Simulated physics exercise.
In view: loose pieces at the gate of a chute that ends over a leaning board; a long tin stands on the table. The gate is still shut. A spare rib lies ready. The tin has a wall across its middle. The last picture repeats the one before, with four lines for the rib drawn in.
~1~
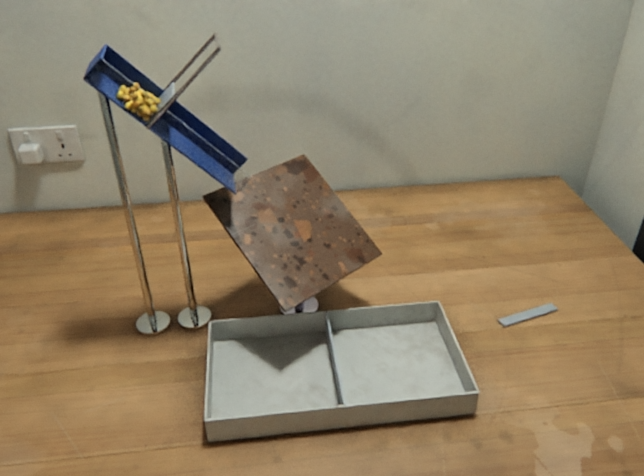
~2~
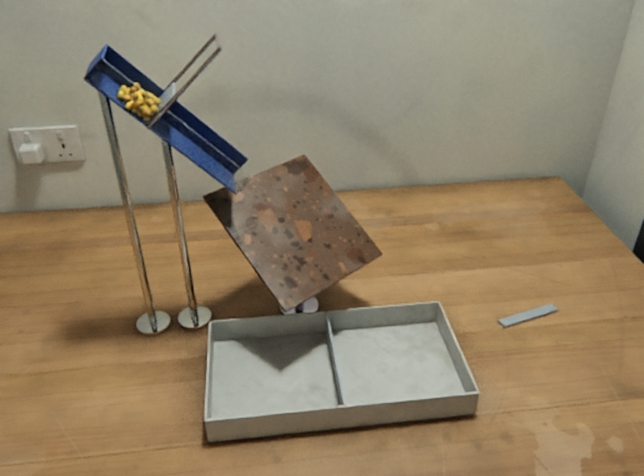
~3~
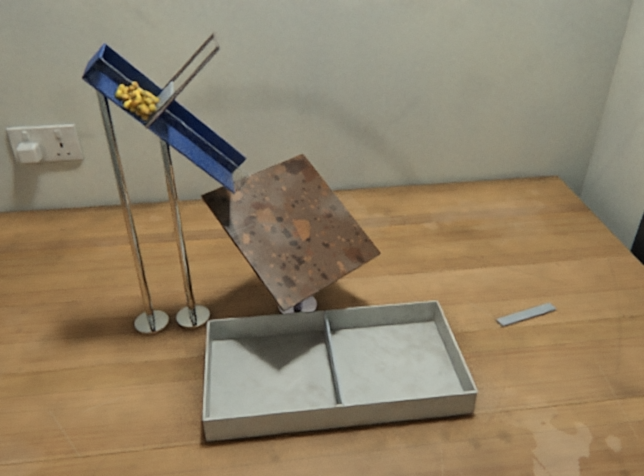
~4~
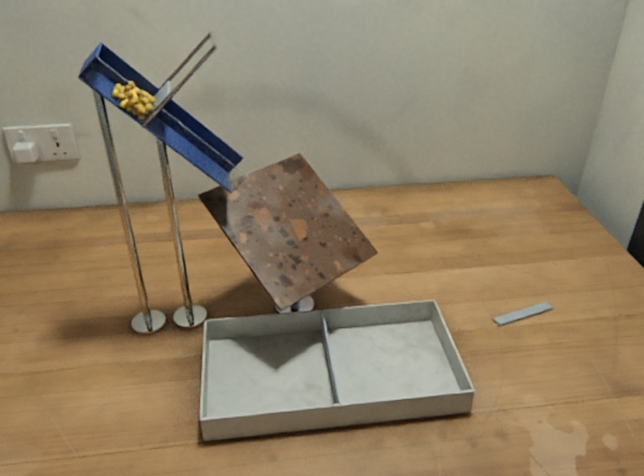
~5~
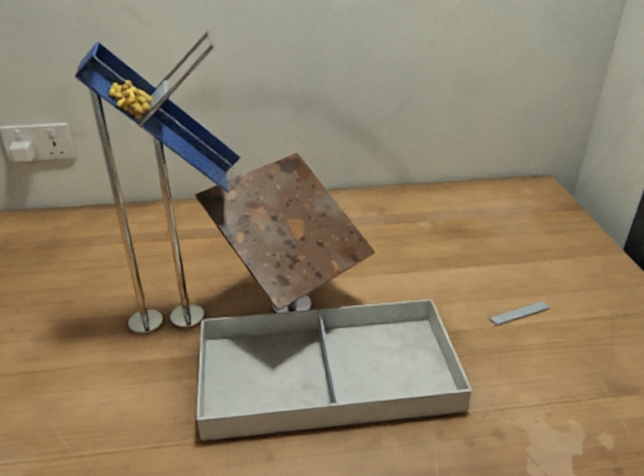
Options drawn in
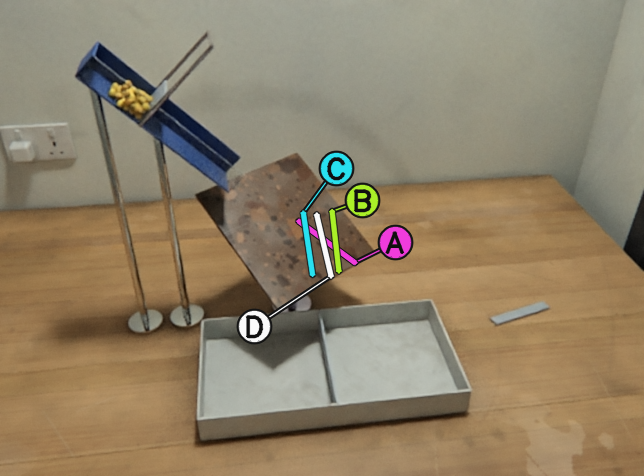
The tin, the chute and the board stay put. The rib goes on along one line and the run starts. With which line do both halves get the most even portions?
Line C.
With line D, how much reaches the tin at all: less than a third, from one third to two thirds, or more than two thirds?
More than two thirds.
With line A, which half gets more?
More lands on the right.
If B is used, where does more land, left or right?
Right.
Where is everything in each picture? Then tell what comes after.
The first frame shows load behind the gate near (144, 103), puffed corn balls; lip of the chute near (234, 184), sloping fairly steeply.
The second frame shows middle of the board near (296, 226), tilted fairly steeply; middle of its low edge near (338, 281); of its high edge near (257, 173).
The third frame shows front corners of the tin near (204, 420) and (477, 391); front end of its middle wall near (344, 405); gate still shut near (169, 93).
The fourth frame shows middle of the load near (139, 102); lip near (230, 183).
The fifth frame shows middle of the load near (136, 101); lip near (227, 182).
On the marked copy, line A from (298, 221) to (354, 262); line B from (332, 211) to (338, 270); line C from (303, 213) to (312, 274); line D from (316, 214) to (331, 276).
With A, of what is caught, only a few in the left half, all but a few in the right.
With B, of what is caught, only a few in the left half, all but a few in the right.
With C, of what is caught, close to two thirds in the left half, close to a third in the right.
With D, of what is caught, only a few in the left half, all but a few in the right.
